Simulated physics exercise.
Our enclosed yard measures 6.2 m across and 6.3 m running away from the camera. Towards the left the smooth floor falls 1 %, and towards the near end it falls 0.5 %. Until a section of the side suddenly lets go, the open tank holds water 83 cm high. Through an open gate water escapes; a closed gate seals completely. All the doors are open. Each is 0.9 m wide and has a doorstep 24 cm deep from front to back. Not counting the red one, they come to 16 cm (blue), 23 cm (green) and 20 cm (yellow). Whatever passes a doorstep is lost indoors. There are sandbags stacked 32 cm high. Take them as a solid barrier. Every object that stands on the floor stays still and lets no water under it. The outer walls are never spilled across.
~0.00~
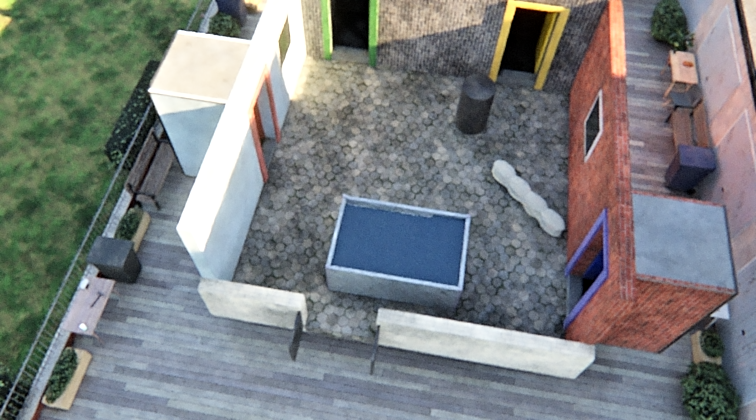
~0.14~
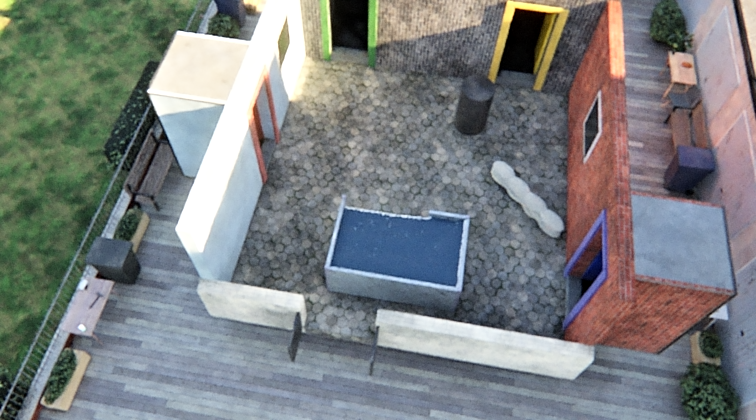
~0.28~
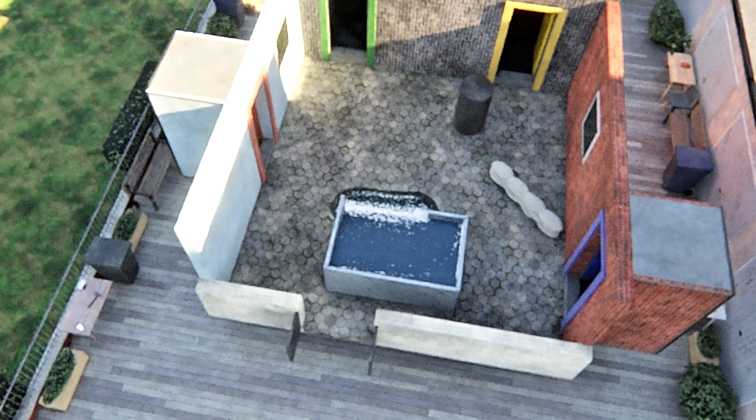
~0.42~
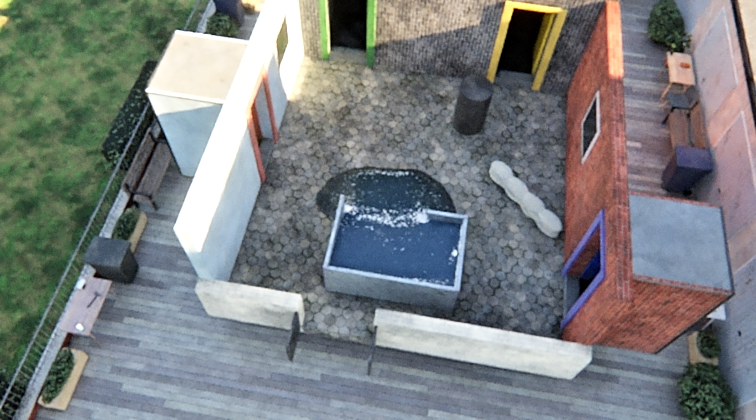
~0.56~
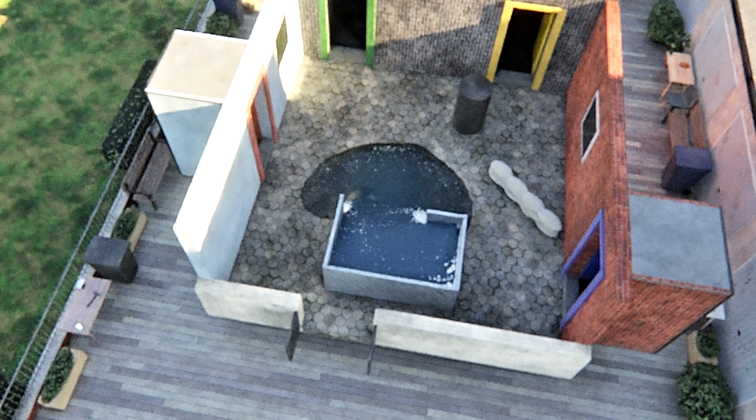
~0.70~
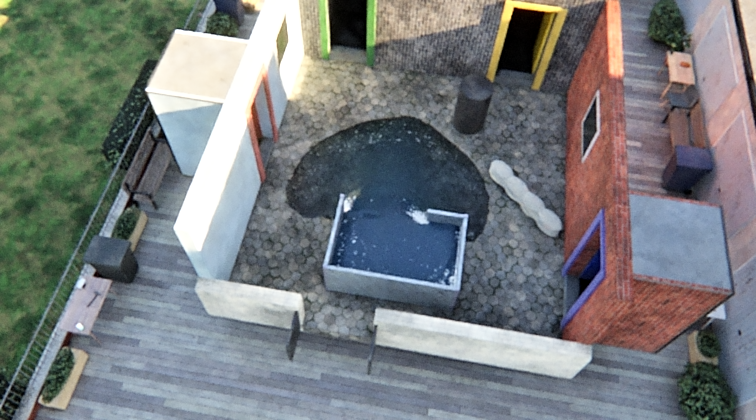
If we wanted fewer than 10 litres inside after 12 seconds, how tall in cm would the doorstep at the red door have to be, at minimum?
It would need to be around 12 cm tall.
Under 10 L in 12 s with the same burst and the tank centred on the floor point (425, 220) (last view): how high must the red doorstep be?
About 8.0 cm.
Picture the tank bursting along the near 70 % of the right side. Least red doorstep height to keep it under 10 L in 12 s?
A height of around 9.0 cm.
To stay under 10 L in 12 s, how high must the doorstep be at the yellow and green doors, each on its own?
You'd want some 8.0 cm at yellow and some 29 cm at green.
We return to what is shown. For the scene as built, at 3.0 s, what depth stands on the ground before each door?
Blue door 0 cm, green door 32 cm, red door 9 cm, yellow door 6 cm.
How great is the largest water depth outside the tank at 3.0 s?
About 34 cm at most.
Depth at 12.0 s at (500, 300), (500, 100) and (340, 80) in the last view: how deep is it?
6, 5 and 8 cm, respectively.
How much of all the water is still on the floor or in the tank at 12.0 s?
Some 94 per cent remains.
After 1.4 s water covers 45 % of the floor, deepest (34 cm) near (361, 218); 5 cm at the red door, 0 litres in over its 13 cm doorstep.
After 3.0 s water covers 60 % of the floor, deepest (34 cm) near (297, 102); 9 cm at the red door, 2 litres in over its 13 cm doorstep.
After 12.0 s water covers 95 % of the floor, deepest (14 cm) near (272, 151); 13 cm at the red door, 4 litres in over its 13 cm doorstep.
At the red door as built, the water arrived by 1.2 s and peaked near 14 cm at 5.2 s.
With a doorstep of 9.5 cm, 32 litres would have come in within the 12 s; with 13 cm, 4 litres. So under 10 litres takes about 12 cm.
